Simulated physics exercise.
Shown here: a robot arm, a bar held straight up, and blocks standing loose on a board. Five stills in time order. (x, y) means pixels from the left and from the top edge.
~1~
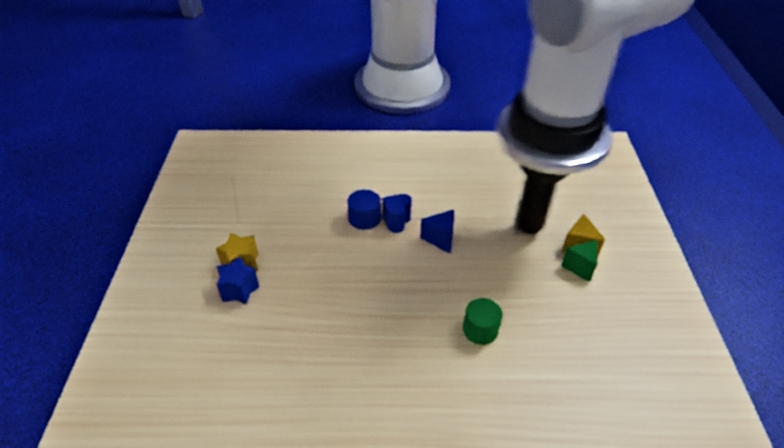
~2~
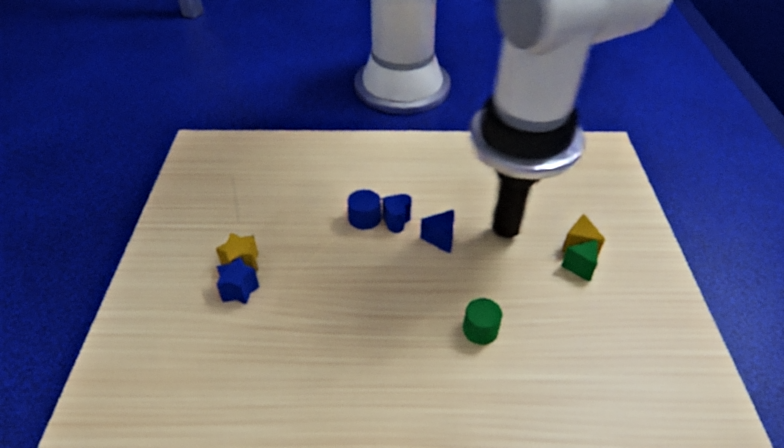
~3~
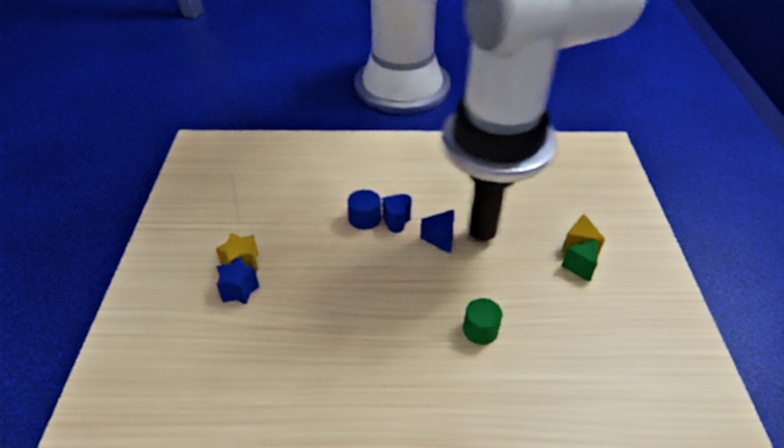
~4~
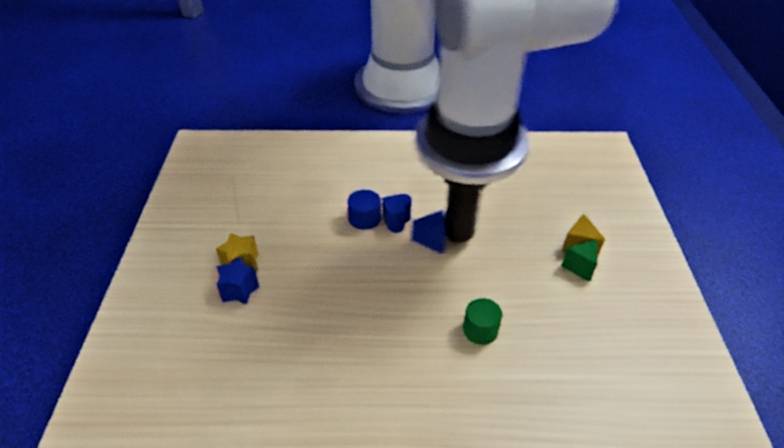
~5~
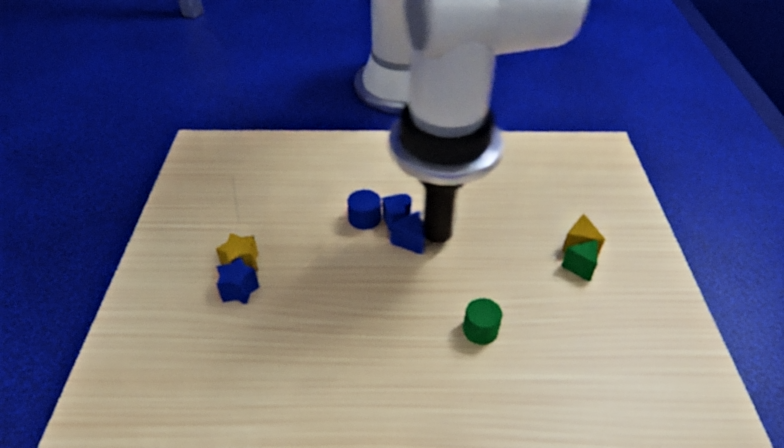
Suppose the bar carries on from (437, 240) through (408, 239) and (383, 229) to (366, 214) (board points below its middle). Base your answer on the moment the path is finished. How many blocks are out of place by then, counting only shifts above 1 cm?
In total, three or more blocks get moved by over 1 cm.
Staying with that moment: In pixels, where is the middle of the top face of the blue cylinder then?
It is going to be at (340, 184).
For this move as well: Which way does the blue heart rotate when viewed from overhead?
It ends up turned clockwise.
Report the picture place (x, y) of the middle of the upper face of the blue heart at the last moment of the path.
At pixel (384, 184).
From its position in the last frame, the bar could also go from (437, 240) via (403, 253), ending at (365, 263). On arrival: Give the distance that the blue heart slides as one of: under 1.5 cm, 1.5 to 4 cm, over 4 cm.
Moves under 1.5 cm.
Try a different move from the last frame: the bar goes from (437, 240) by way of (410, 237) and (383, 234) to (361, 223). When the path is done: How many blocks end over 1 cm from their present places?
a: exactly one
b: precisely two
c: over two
(c)
What follows on the original path. Halfway along, bar (394, 227); blue cylinder (358, 197); blue heart (390, 198), turned 55° clockwise; blue triangular piece (365, 221), turned 15° clockwise.
At the end, bar (366, 207); blue cylinder (340, 184); blue heart (384, 184), turned 110° clockwise; blue triangular piece (353, 218), turned 30° anticlockwise.
